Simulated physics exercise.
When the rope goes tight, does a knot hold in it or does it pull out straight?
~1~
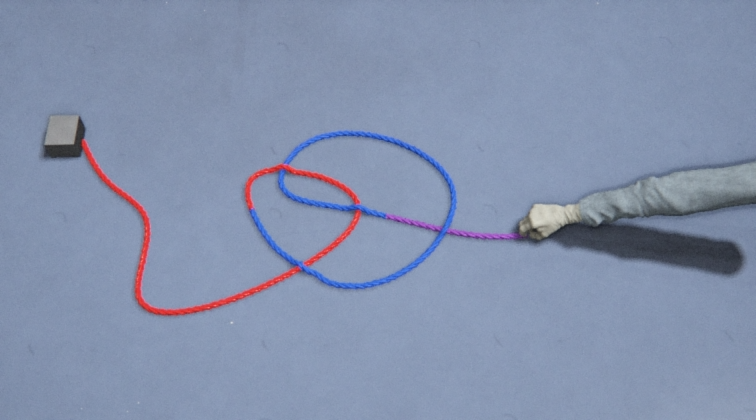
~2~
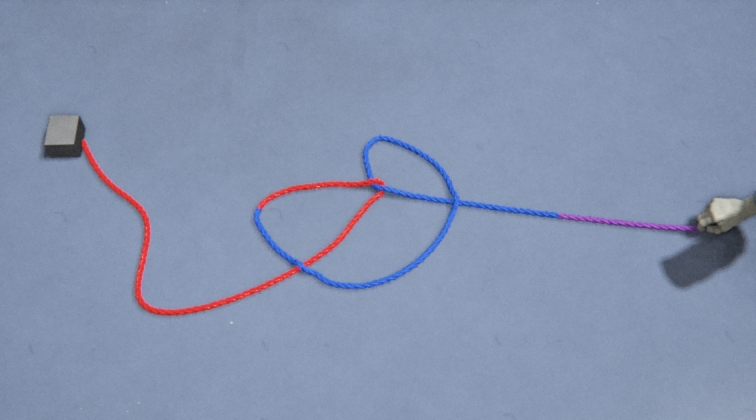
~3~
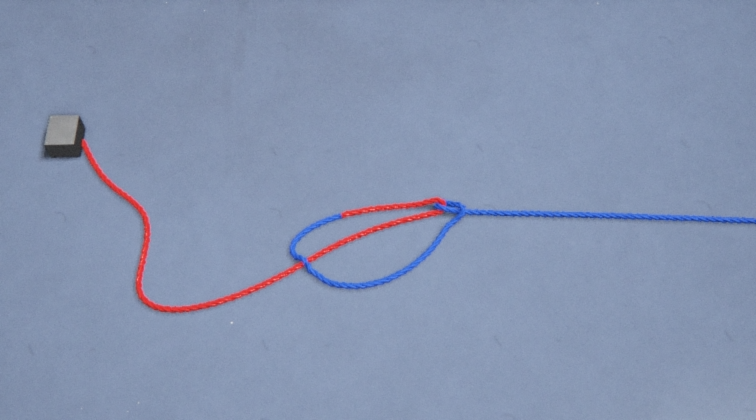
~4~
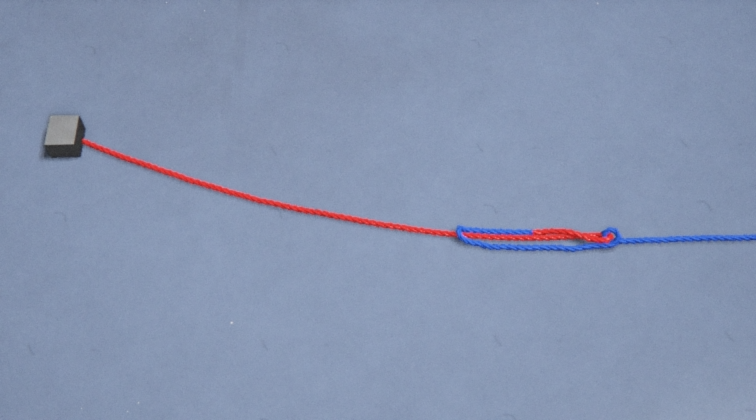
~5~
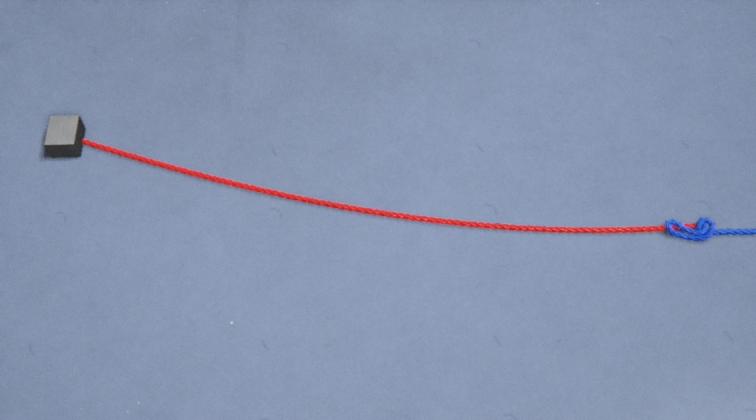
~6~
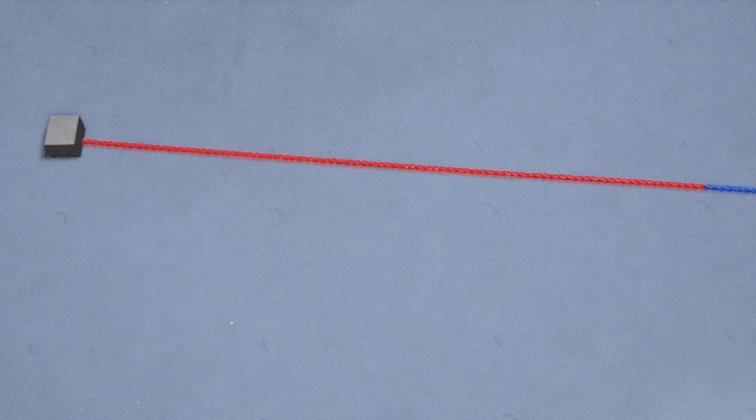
It pulls out straight. The loops shrink to a small tangle, which then comes undone and leaves no knot in the visible rope.
